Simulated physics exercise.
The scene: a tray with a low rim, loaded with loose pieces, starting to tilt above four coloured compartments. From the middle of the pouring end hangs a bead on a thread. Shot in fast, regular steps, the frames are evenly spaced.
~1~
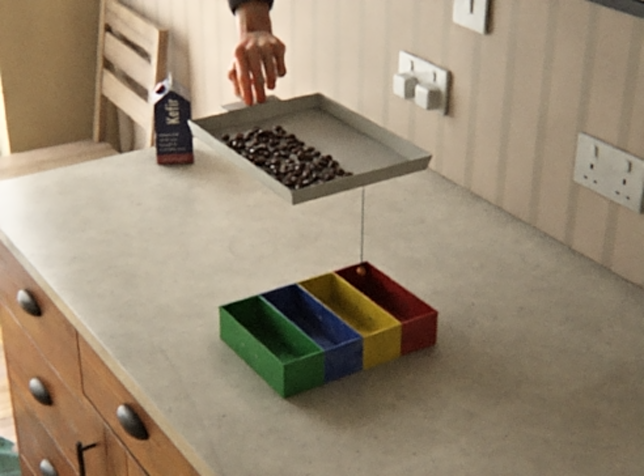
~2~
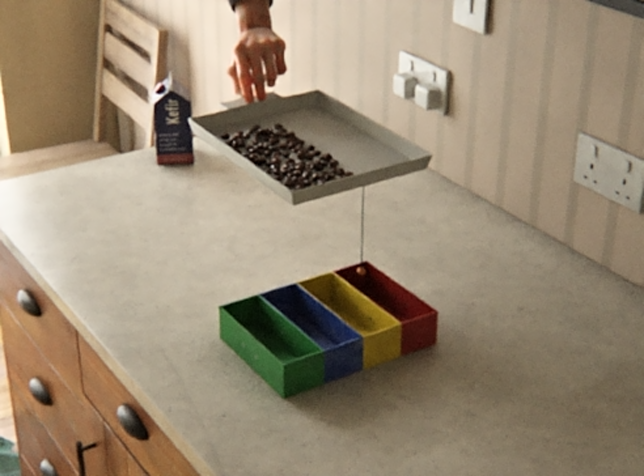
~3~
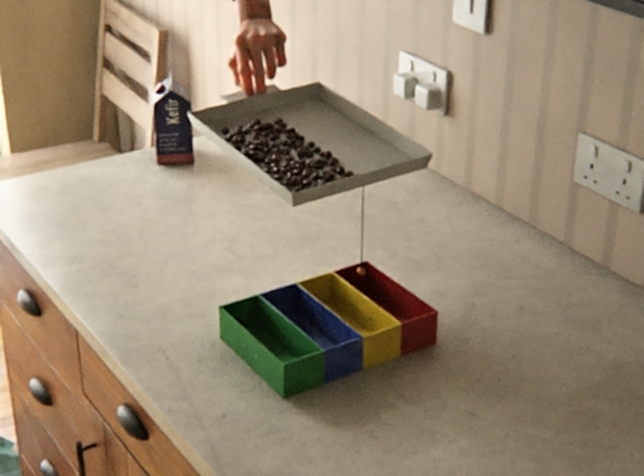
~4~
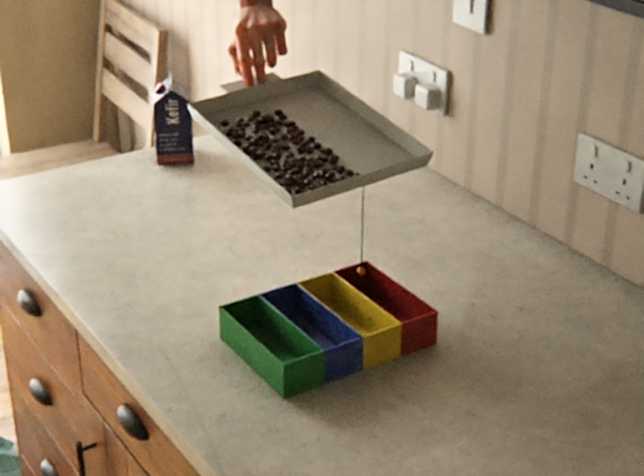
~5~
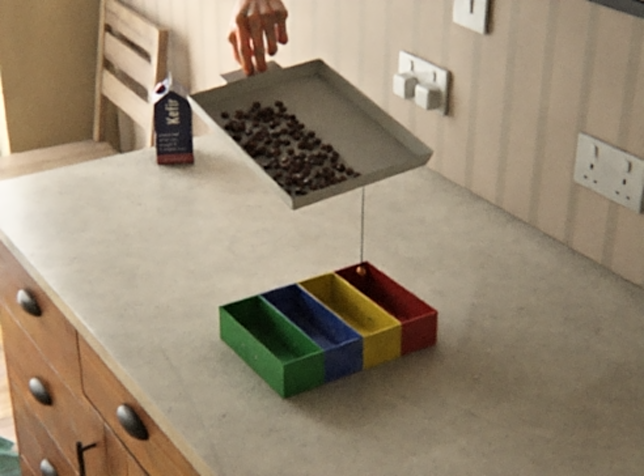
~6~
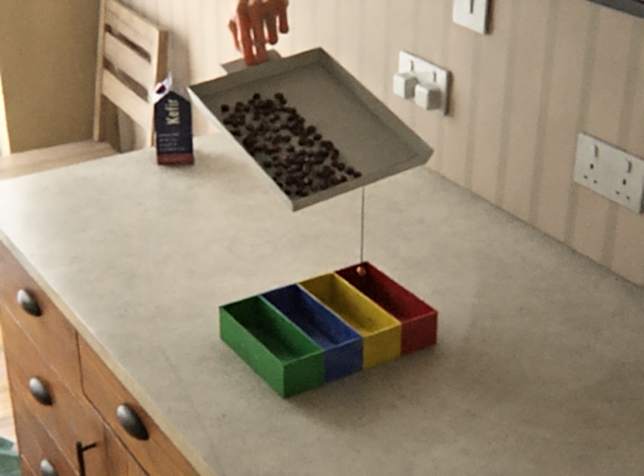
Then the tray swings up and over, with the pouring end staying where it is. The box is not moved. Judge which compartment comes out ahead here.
I would say the blue compartment.
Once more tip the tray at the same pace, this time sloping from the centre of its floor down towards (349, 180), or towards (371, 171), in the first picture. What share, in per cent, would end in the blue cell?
I'd say roughly 20 percent with the first slope, 0 percent with the other.
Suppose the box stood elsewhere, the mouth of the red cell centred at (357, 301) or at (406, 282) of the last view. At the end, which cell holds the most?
First: That yellow cell. Second: The cell in green.
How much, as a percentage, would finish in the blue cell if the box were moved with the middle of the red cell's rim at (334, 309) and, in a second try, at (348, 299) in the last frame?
In order, 0 % and 10 %.
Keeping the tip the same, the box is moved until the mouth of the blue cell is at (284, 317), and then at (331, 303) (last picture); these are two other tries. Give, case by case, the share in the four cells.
In order: 100 per cent and 100 per cent.
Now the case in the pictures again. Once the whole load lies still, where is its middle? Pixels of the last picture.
Near (308, 341).
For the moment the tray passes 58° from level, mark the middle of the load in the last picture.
In the last view the centre sits at roughly (302, 179).
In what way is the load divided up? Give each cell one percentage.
Green cell: 10 per cent; blue cell: 80 per cent; yellow cell: 10 per cent; red cell: 0 per cent.
Soon, tray tipped steeply; all on the tray.
A while on, tray tipped right over; about a third on the tray; about a third in the blue cell; a small part in the green cell; a stray few in the yellow cell; about a quarter falling or outside the box.
Towards the end, tray tipped past a quarter turn; most in the blue cell; a small part in the yellow cell; a small part in the green cell.
Finally, tray tipped past a quarter turn; most in the blue cell; a small part in the yellow cell; a small part in the green cell; none in the red cell.
